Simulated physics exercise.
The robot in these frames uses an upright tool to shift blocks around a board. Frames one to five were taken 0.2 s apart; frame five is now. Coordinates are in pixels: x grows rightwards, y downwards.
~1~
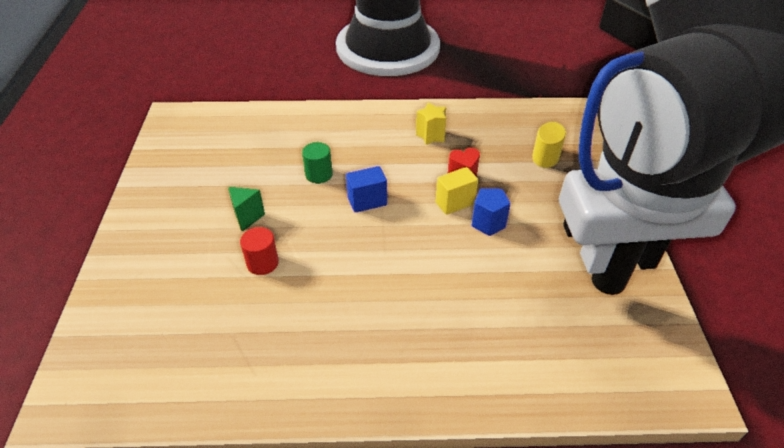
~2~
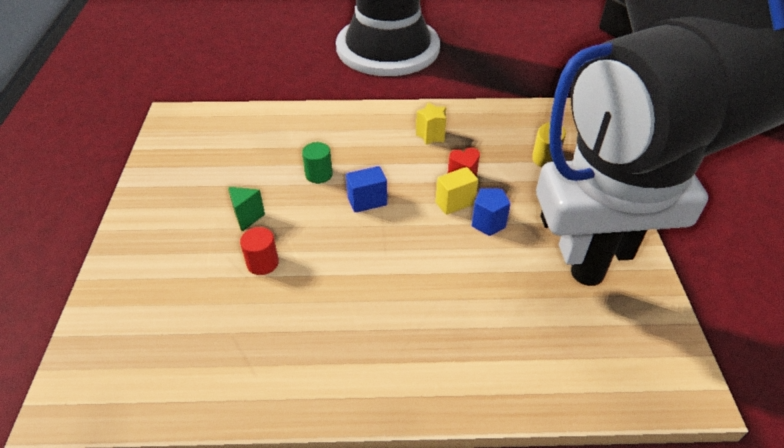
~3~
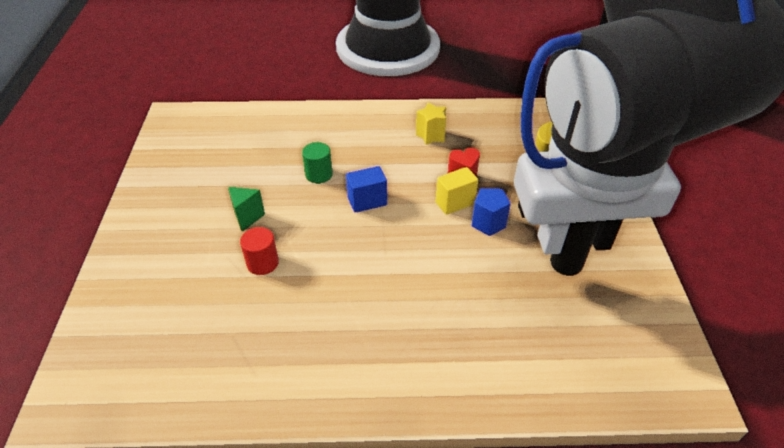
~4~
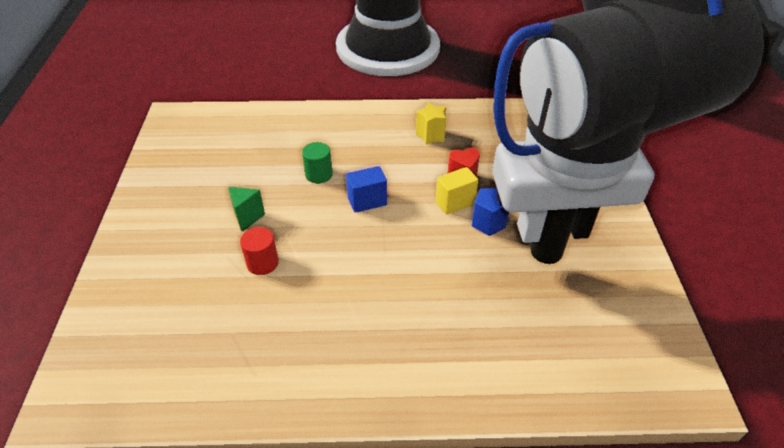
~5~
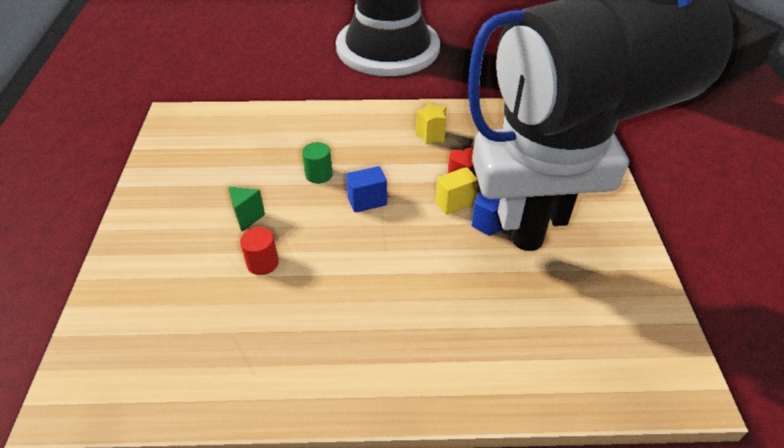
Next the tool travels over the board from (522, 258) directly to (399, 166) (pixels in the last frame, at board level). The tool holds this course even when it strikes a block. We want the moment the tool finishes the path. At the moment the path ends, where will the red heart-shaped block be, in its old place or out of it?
It shifts position.
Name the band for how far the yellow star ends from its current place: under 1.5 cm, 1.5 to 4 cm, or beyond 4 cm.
Short: Under 1.5 cm.
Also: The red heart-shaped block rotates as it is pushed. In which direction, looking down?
Seen from above, its turn is counter-clockwise.
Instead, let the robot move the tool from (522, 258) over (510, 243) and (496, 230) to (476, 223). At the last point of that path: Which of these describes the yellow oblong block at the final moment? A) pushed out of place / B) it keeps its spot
Letter A.
The first path, step by step. One third of the way, tool (480, 207); yellow oblong block (451, 171), turned 30° anticlockwise; blue five-sided block (479, 179), turned 30° clockwise.
Two thirds of the way, tool (437, 176); yellow oblong block (424, 154); red heart-shaped block (466, 149), turned 30° anticlockwise; blue five-sided block (475, 167), turned 80° clockwise.
At the end, tool (399, 148); blue oblong block in place; yellow star in place; yellow oblong block (390, 127), turned 10° clockwise; red heart-shaped block (466, 149), turned 30° anticlockwise; blue five-sided block (475, 167), turned 80° clockwise.
